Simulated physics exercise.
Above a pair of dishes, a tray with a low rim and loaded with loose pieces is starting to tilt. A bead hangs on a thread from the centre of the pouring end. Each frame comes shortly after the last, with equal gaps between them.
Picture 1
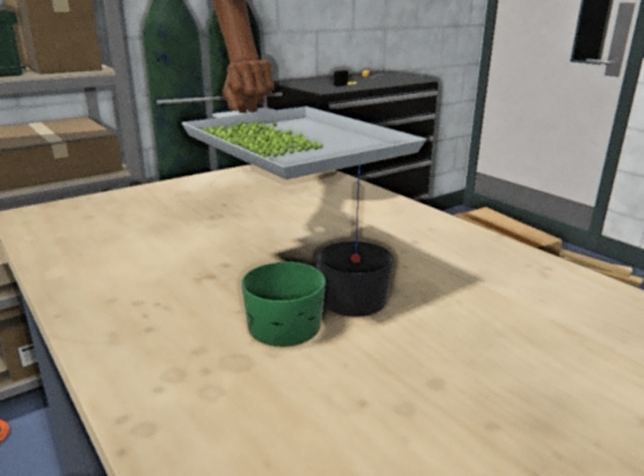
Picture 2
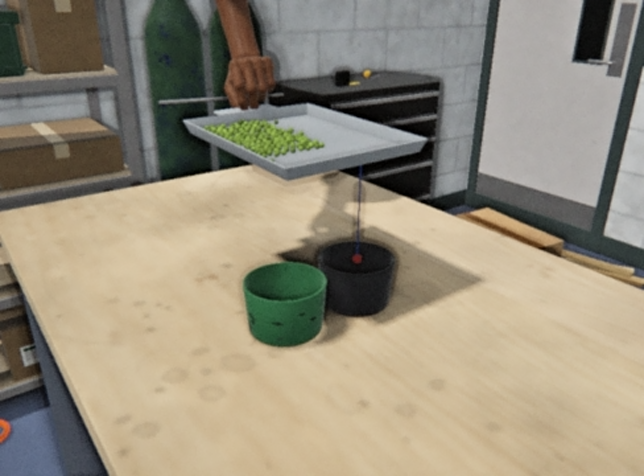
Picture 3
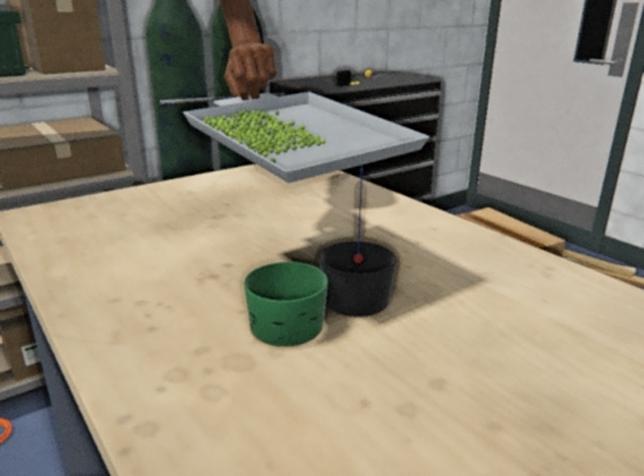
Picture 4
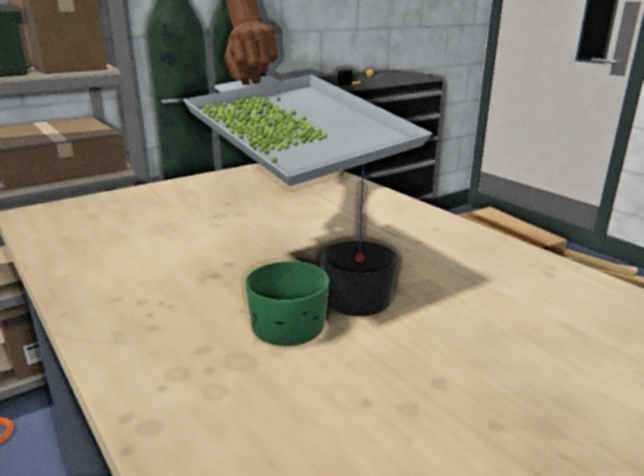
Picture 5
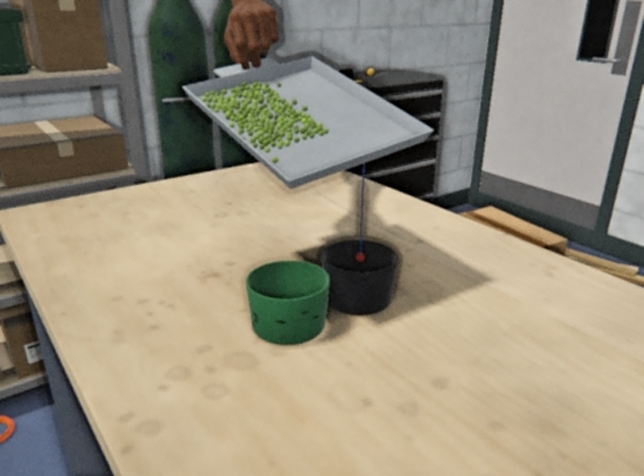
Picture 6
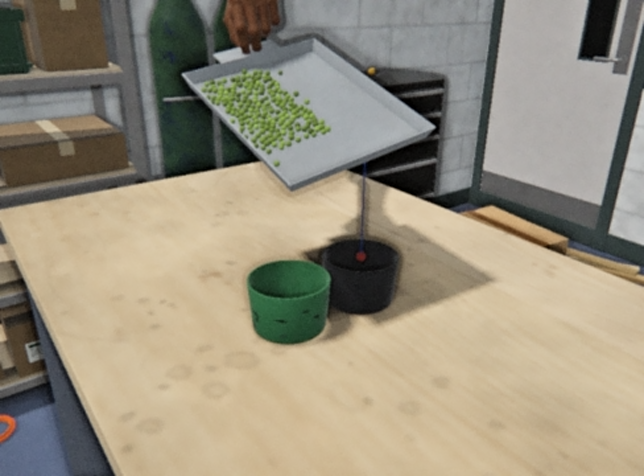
A hand tilted a gray tray of green peas above a green dish and a black one, raising the back edge until the near left corner hung lowest and the peas spread loosely across it.
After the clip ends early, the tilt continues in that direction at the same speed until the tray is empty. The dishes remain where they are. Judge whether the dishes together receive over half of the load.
More of the load is lost than caught.
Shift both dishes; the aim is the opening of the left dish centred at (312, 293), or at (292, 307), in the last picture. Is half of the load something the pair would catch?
At the first place over half, at the second more than half.
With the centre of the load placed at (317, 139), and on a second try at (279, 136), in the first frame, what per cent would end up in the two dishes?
50 per cent for the first try, 40 per cent for the second.
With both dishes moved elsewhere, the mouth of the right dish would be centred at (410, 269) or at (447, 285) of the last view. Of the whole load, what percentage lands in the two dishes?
Trial 1: 40 percent; trial 2: 10 percent.
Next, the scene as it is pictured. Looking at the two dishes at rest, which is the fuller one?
Fuller at the end: The leftward one.
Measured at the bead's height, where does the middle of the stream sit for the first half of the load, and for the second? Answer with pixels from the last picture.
The first part passes (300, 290); everything after passes (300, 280).
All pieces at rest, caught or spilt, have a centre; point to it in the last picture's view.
The centre ends up roughly at (313, 355).
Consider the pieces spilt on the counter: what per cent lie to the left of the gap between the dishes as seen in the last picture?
Left portion: Around 50 %.
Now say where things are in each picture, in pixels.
In the first picture, corners of the pouring end near (286, 164) and (418, 139), level; middle of the load near (259, 139), dried peas; left dish near (307, 317); right dish near (379, 289); bead on its thread near (356, 258).
In the second picture, corners of the pouring end near (287, 166) and (420, 138), level; middle of the load near (261, 138).
In the third picture, corners of the pouring end near (289, 168) and (422, 136), tipped barely, lowest at the left corner; middle of the load near (262, 132).
In the fourth picture, corners of the pouring end near (290, 172) and (424, 132), tipped a little, lowest at the left corner; middle of the load near (263, 123).
In the fifth picture, corners of the pouring end near (291, 176) and (426, 129), tipped clearly, lowest at the left corner; middle of the load near (263, 115).
In the sixth picture, corners of the pouring end near (292, 179) and (428, 126), tipped clearly, lowest at the left corner; middle of the load near (264, 109), all but a few on the move; left dish near (312, 315); right dish near (384, 288).
Shortly afterwards, tray tipped steeply; near a third on the tray; only a few in the left dish; near a quarter outside both; near a third in the air.
Next, tray tipped past a quarter turn; near a third in the left dish; near two thirds outside both.
Some moments later, tray tipped past a quarter turn; near a third in the left dish; only a few in the right dish; near two thirds outside both.
In the end, tray tipped past a quarter turn; near a third in the left dish; only a few in the right dish; near two thirds outside both.
